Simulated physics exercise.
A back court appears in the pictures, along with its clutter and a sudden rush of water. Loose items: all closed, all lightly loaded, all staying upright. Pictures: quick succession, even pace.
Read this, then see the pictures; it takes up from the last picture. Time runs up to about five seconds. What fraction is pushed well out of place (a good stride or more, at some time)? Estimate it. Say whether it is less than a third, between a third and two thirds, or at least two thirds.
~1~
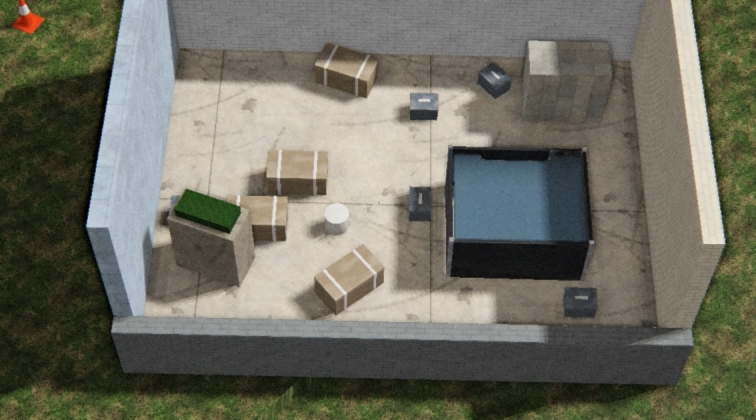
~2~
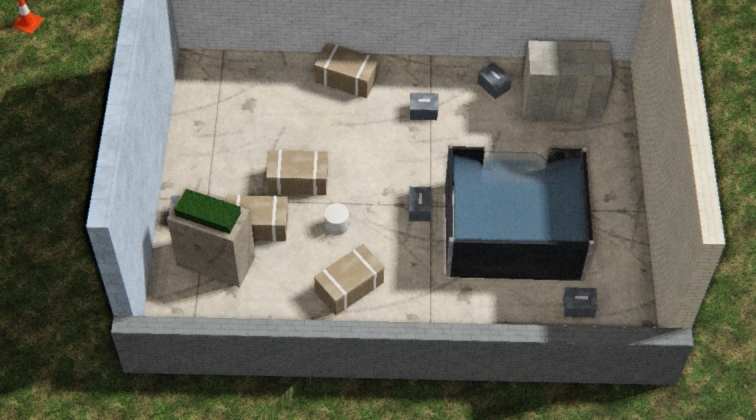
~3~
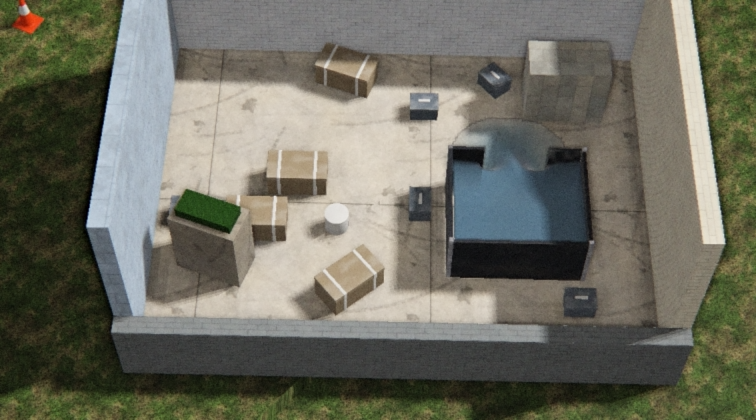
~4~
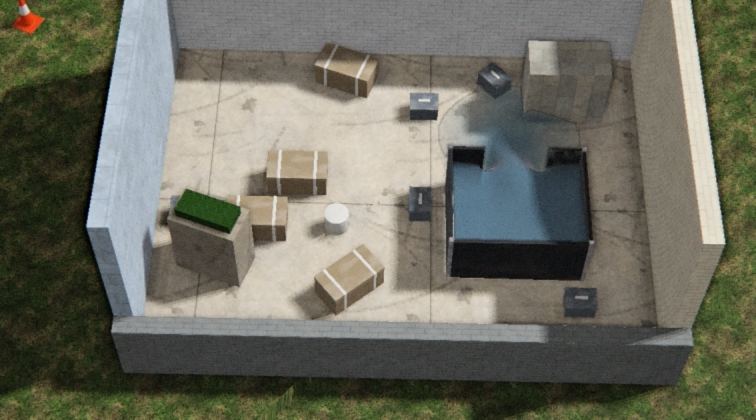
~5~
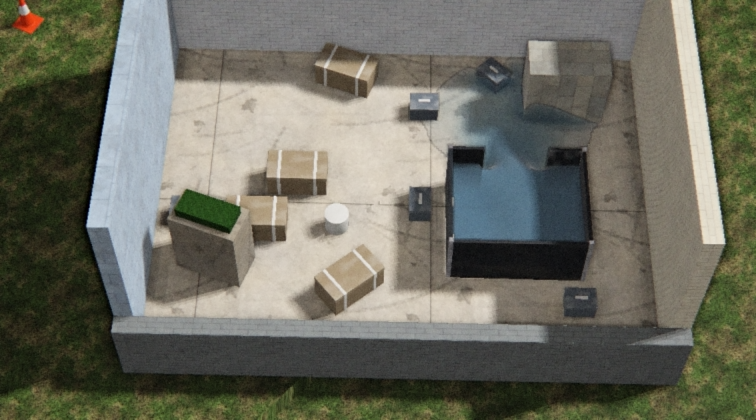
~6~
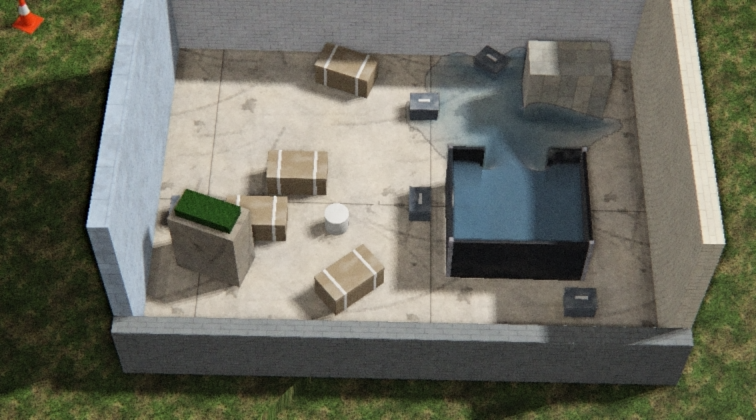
Looks to me like under one in three get shifted a long way.
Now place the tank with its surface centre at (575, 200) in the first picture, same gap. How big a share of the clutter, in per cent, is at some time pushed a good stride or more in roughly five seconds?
About 40 per cent.
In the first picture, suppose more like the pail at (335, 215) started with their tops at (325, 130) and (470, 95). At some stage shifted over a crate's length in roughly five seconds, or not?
First: Stays short of it; second: Covers that distance.
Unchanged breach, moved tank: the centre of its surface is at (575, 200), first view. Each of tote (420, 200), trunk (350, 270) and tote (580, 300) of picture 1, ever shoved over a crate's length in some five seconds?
The three, one by one: Short of that, short of that and short of that.
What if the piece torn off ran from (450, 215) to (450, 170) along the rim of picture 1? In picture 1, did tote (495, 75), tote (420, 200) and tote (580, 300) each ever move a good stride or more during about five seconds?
Result per item - short of that distance / displaced that far / short of that distance.
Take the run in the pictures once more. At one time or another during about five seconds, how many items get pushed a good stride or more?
The count is 3.
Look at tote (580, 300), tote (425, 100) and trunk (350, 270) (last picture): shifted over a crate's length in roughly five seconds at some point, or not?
Object by object as listed: Falls short, travels that far and falls short.
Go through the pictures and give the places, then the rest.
In the first frame, a tote at (495, 75), on the bottom; a trunk at (347, 61), on the bottom; 0 of 10 have shifted.
In the second frame, a tote at (495, 75) rests on the ground; a trunk at (347, 61), on the bottom; 0 of 10 have shifted.
In the third frame, a tote at (495, 75) rests on the ground; a trunk at (347, 61), on the bottom; 0 of 10 have shifted.
In the fourth frame, a tote at (495, 75) rests on the ground; a trunk at (347, 61) rests on the ground; 0 of 10 have shifted.
In the fifth frame, a tote at (494, 70) rests on the ground, close to its start; a trunk at (347, 61), on the bottom; 1 of 10 have shifted.
In the sixth frame, a tote at (492, 58) rests on the ground, a stride from its start; a trunk at (347, 61) rests on the ground; 1 of 10 have shifted.
A moment on, 0 of 10 are well off their spots; 1 afloat.
Next, 3 of 10 are well off their spots; 0 afloat.
Later, 3 of 10 are well off their spots; 1 afloat.
In the end, 3 of 10 are well off their spots, and 3 have been at some point; 2 afloat.
